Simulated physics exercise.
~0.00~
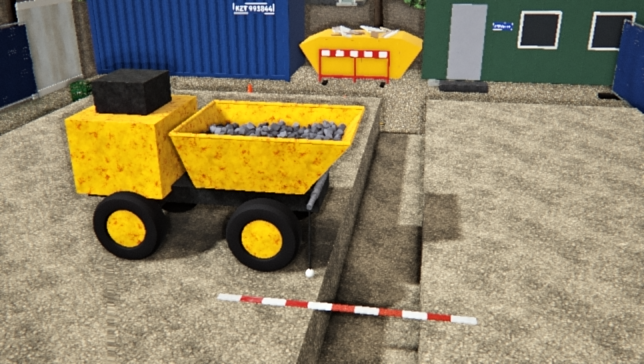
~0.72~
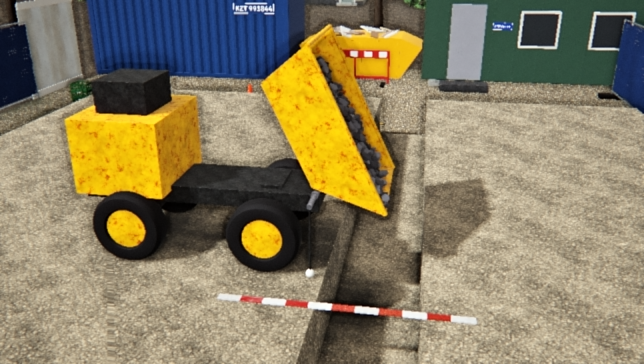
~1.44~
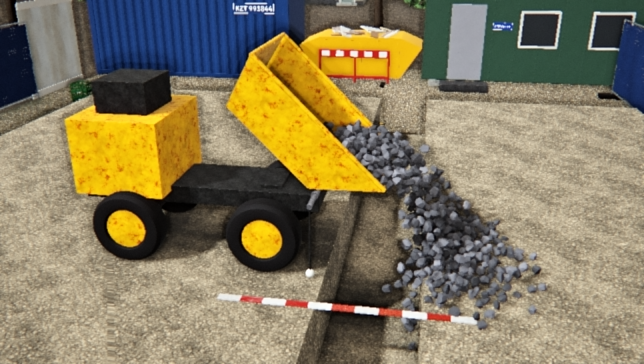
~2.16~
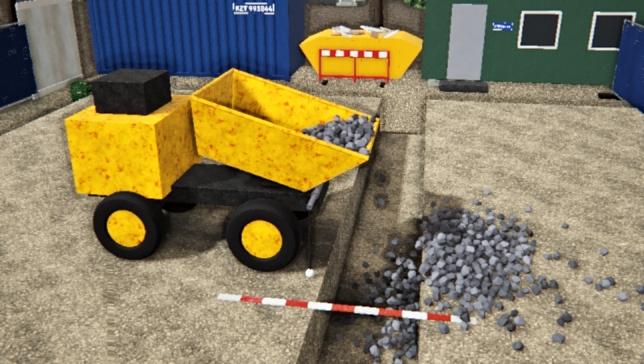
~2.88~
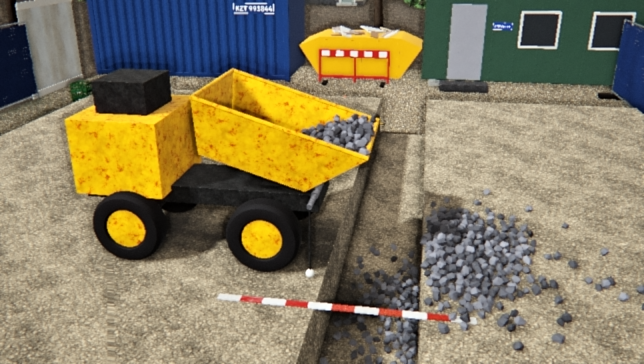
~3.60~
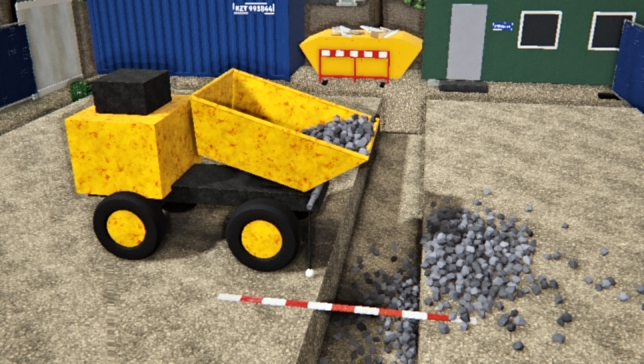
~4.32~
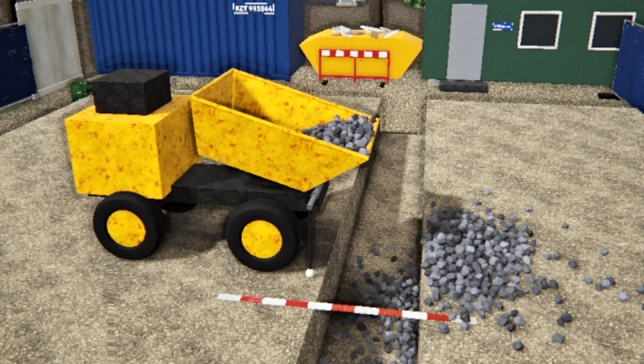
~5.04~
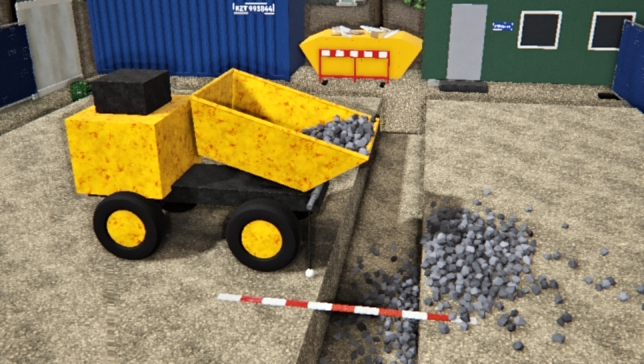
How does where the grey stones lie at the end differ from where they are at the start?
At the start the stones are all together in the dumper's skip on the left. By the end they are spread further to the right and nearer the viewer, with many still in the skip, some in the trench and a large heap on the ground beyond it.
